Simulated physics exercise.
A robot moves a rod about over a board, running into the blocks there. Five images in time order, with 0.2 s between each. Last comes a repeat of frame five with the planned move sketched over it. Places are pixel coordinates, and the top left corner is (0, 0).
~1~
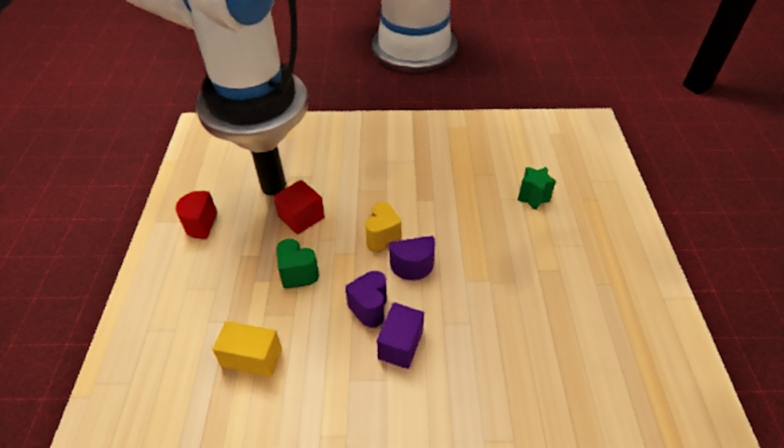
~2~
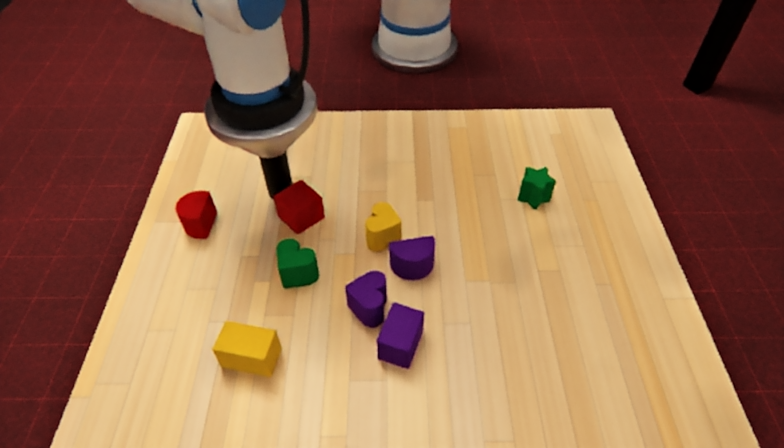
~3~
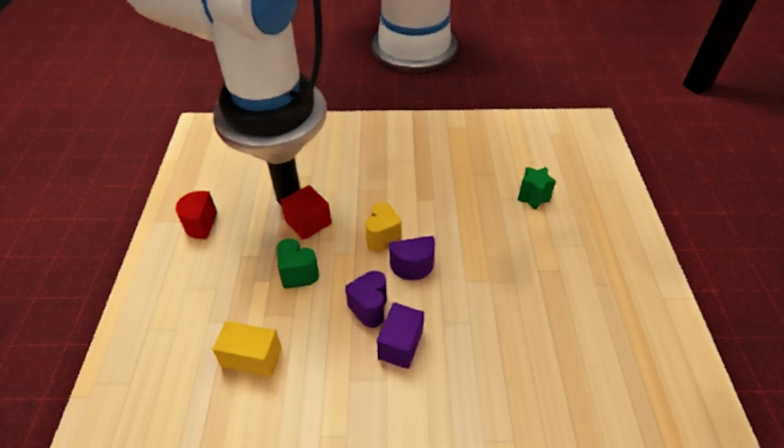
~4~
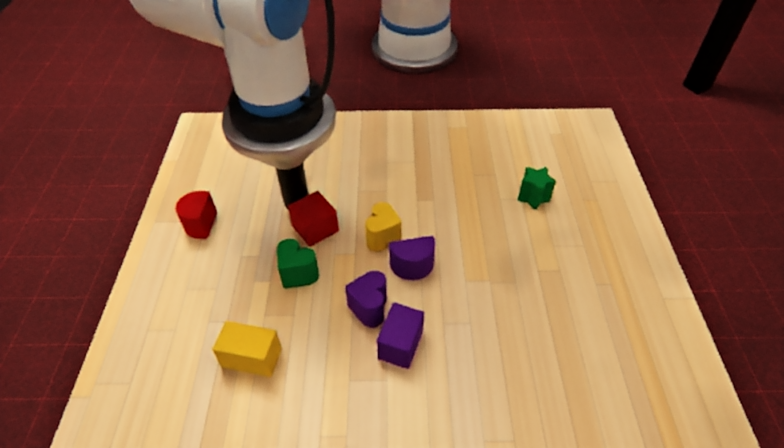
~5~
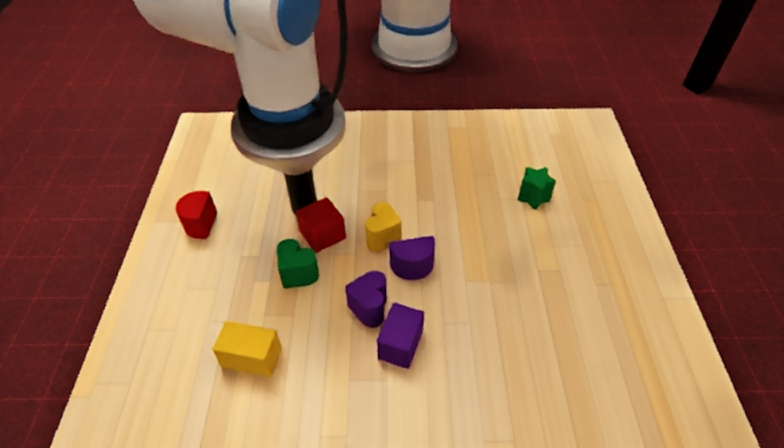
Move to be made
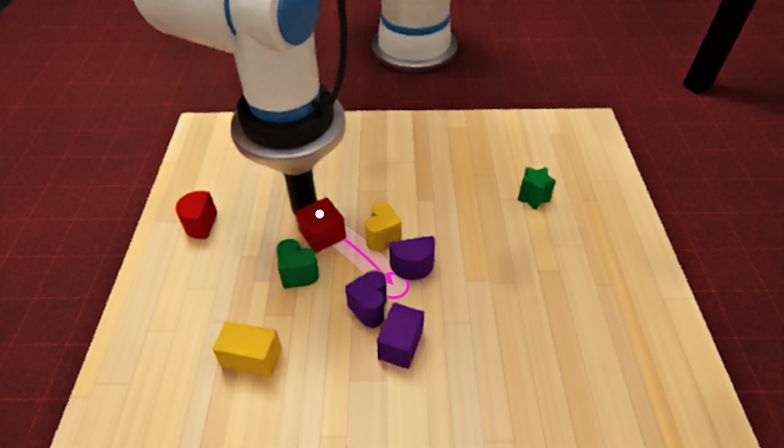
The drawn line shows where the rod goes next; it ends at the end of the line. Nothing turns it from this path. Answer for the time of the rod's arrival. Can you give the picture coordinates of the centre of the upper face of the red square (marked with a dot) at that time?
The middle of its upper face should be somewhere near (381, 294).
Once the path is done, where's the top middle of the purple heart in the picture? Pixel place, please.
Somewhere near (362, 324).
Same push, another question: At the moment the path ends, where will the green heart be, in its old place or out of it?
If the rod follows that path, the green heart stays in its place.
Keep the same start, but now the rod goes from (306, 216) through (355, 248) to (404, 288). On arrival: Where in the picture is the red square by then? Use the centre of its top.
The top centre is at (384, 293).
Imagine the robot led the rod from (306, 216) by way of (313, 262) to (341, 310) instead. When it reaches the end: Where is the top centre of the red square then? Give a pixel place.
Its top middle: (348, 242).
The line goes from (306, 216) by way of (352, 245) to (393, 285); the dot is on the red square.
On the path given first. One third of the way, rod at (337, 228); red square at (346, 238), turned 20° clockwise.
Two thirds of the way, rod at (366, 251); red square at (367, 265), turned 25° clockwise; purple heart at (372, 297), turned 25° clockwise; yellow heart at (388, 218), turned 25° anticlockwise.
At the end, rod at (393, 279); green heart unmoved; red square at (381, 294), turned 60° clockwise; purple heart at (362, 324), turned 65° clockwise; yellow heart at (388, 218), turned 25° anticlockwise; purple D-shaped block at (422, 248).
